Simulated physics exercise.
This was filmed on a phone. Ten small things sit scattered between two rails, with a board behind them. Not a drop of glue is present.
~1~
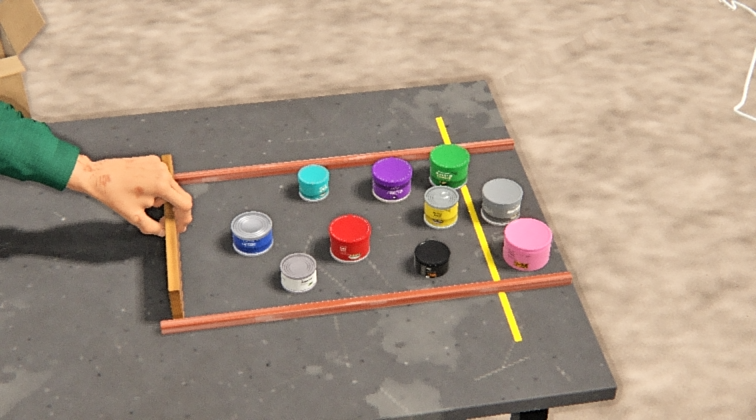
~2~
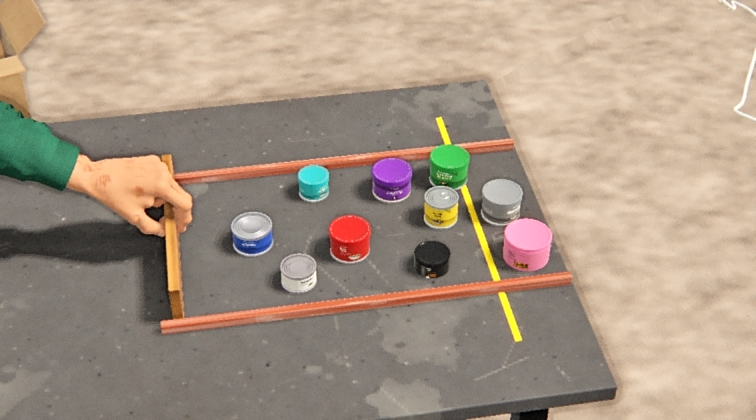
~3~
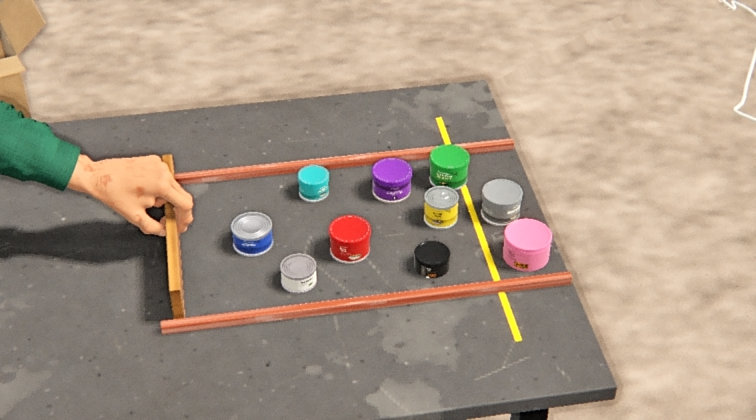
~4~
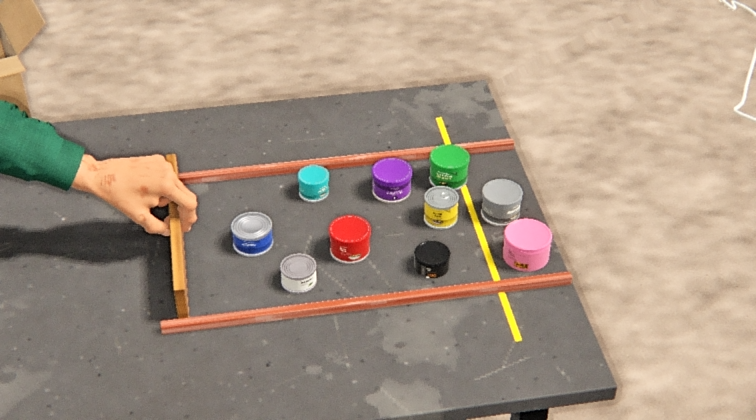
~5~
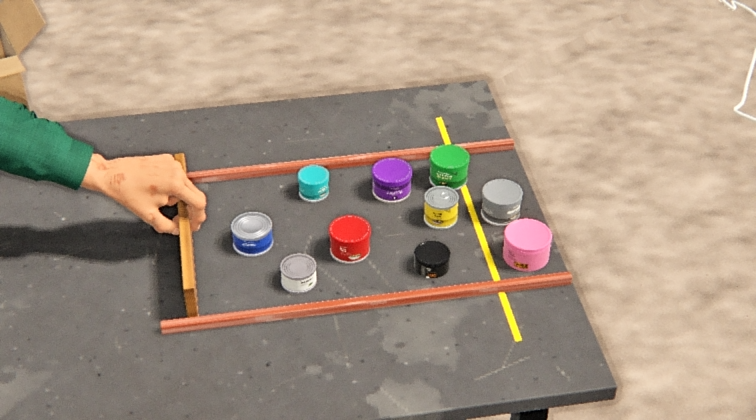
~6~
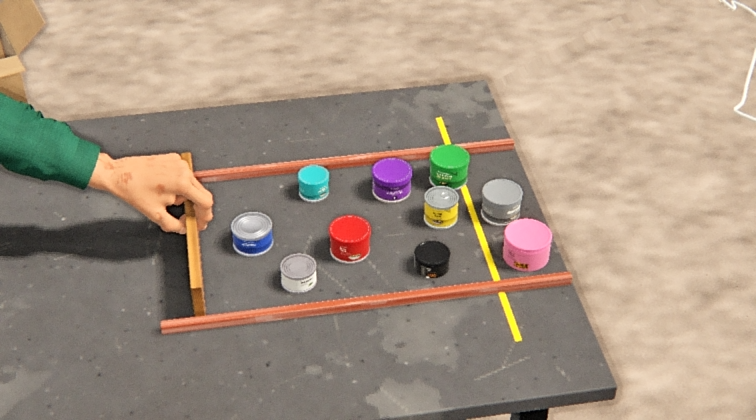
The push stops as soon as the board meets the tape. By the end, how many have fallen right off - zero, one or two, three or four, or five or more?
By the end, one or two have.
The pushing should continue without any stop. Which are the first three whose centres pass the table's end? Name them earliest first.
Order, earliest first: Grey tin, pink tub, yellow tin.
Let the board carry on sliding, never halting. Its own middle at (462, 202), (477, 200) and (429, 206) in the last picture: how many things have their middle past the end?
Counts: 2, 2, 0.
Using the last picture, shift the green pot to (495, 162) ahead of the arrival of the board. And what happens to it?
The green pot stays on.
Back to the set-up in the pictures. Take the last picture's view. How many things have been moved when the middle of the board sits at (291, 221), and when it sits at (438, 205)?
Tally: First 2; then 10.
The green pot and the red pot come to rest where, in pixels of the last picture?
(505, 157), and the other (503, 228).
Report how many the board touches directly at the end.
It touches 5.
Early on, none off yet; pink tub at rest near (527, 245); grey tin at rest near (501, 203); green pot at rest near (449, 168).
Finally, the number that fall off is one or two; lost, grey tin and pink tub.
